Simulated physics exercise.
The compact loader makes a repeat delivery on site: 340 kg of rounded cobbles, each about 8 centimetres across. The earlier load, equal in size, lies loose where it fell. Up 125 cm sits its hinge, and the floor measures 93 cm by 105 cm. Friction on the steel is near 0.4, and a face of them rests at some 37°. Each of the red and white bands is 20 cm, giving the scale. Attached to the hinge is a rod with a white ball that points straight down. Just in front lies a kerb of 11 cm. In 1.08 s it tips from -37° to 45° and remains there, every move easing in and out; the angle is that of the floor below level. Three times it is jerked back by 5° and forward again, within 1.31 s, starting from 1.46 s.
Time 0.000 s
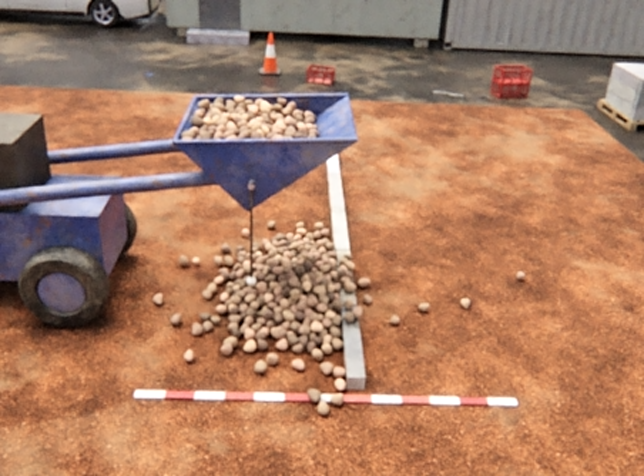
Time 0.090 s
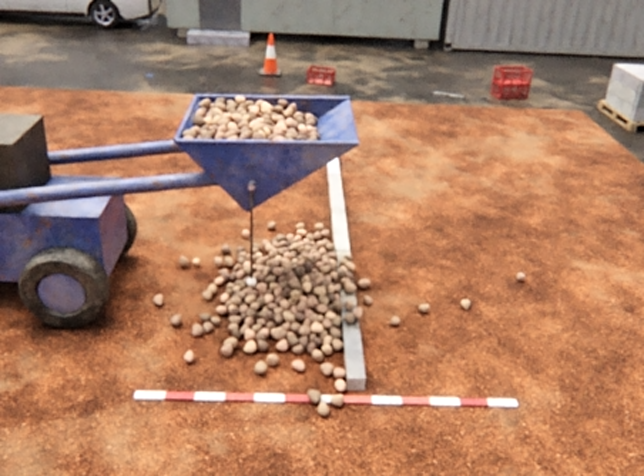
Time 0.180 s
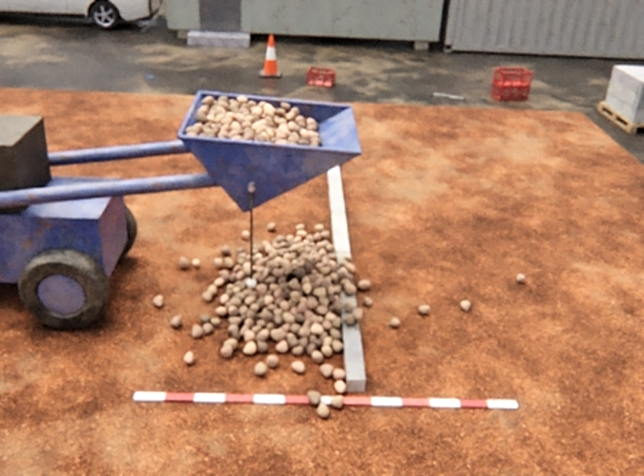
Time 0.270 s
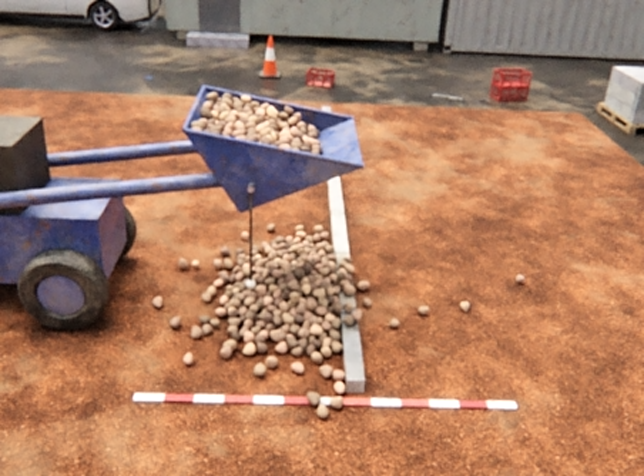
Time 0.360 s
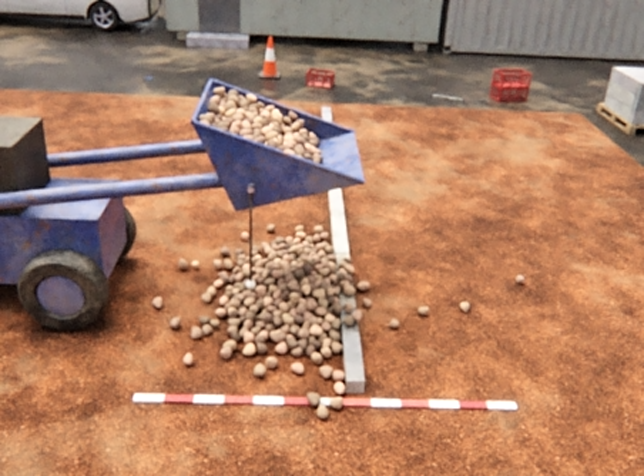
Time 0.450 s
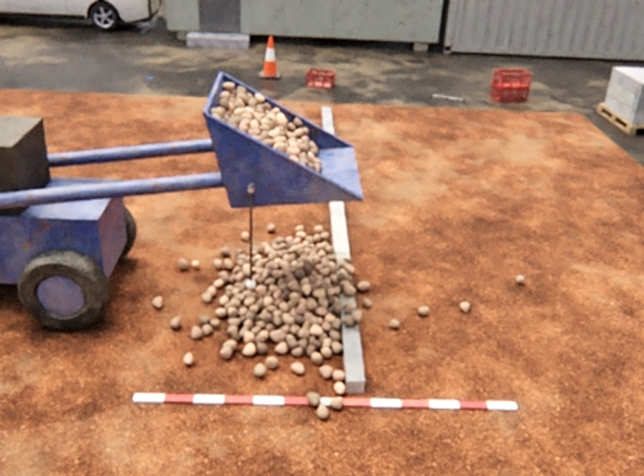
A blue bucket full of rounded stones tilts steadily forward above a loose stone pile.
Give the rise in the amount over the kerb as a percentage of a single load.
77 %.
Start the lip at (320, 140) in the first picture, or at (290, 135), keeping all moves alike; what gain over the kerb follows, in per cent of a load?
About 40 per cent for the first, 20 per cent for the second.
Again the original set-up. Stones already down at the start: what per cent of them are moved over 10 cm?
Close to 5 per cent.
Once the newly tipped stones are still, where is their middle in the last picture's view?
(391, 297).
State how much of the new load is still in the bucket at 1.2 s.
Held: Around 50 % of the load.
After 0.8 s the floor is at 32°; in per cent of one load, 100 in the bucket, 98 on this side of the kerb, 1 over the kerb; the foremost stones are at (406, 299).
After 1.2 s the floor is at 45°; in per cent of one load, 48 in the bucket, 143 on this side of the kerb, 9 over the kerb; the foremost stones are at (411, 298).
After 3.2 s the floor is at 45°; in per cent of one load, 0 in the bucket, 121 on this side of the kerb, 79 over the kerb; the foremost stones are at (559, 322).
After 5.8 s the floor is at 45°; in per cent of one load, 0 in the bucket, 121 on this side of the kerb, 79 over the kerb; the foremost stones are at (559, 322). Net gain over the kerb, 77.
